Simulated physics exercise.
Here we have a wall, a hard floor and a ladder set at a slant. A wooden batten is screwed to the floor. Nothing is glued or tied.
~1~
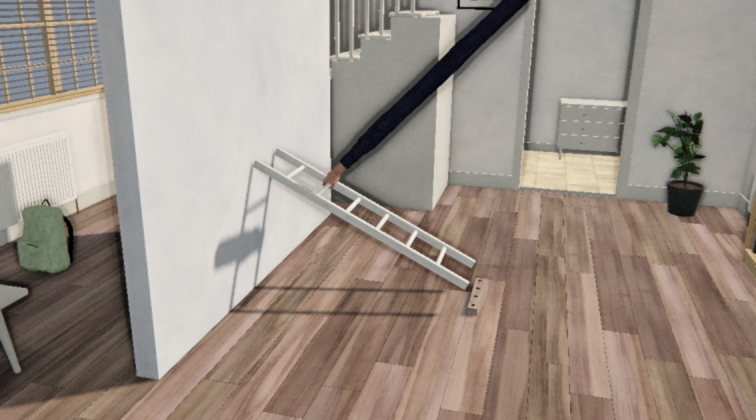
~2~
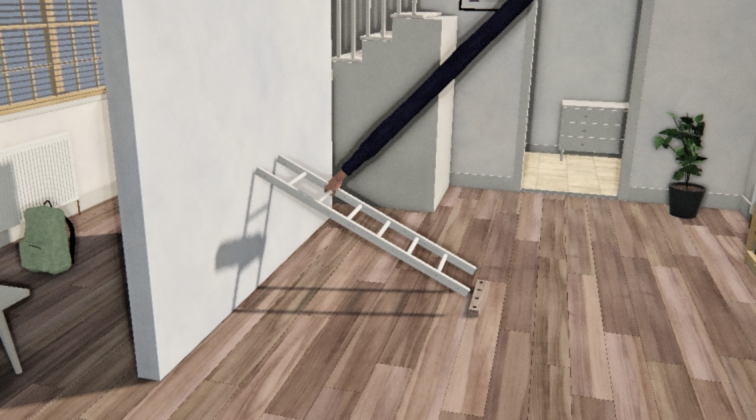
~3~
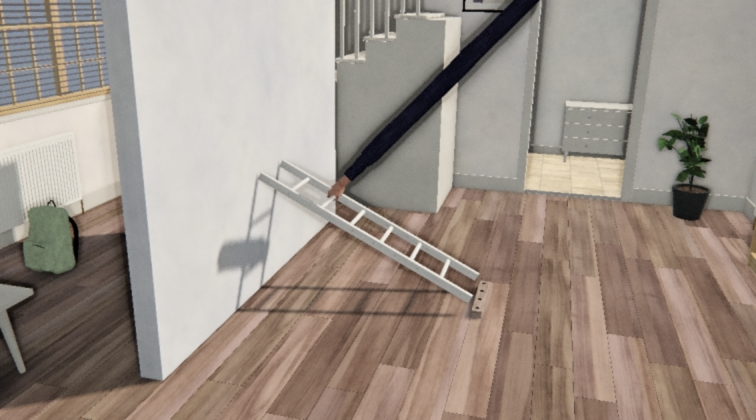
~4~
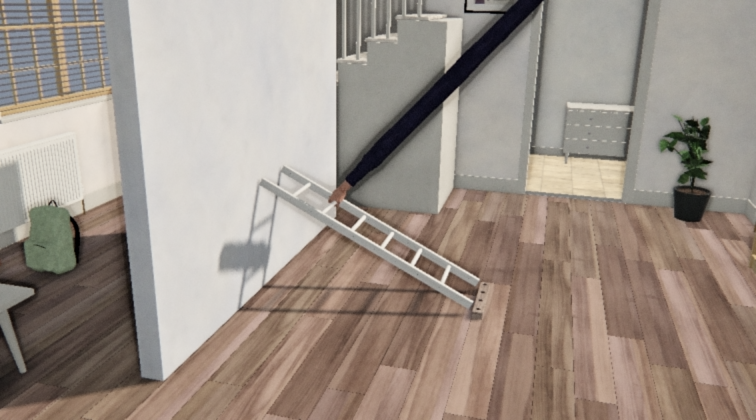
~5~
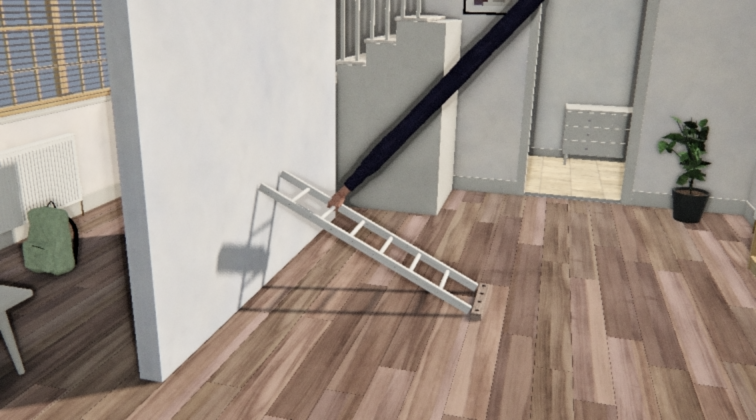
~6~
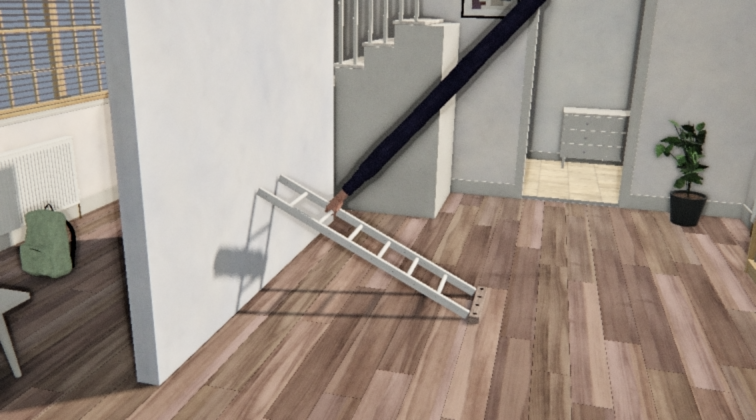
In the video, a long dark-sleeved arm holds a slanted white ladder beside a pale wall and lowers it slightly, bringing its lower end down by a small wooden batten on the wood floor, the hand still gripping it.
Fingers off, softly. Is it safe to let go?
As it turns out, the white ladder remains leaning.
Then, 0.22 s after the last picture, white ladder moving near (369, 244).
Then, 1.30 s after the last picture, white ladder at rest near (369, 244).
At rest, the white ladder stays up, near (369, 244).
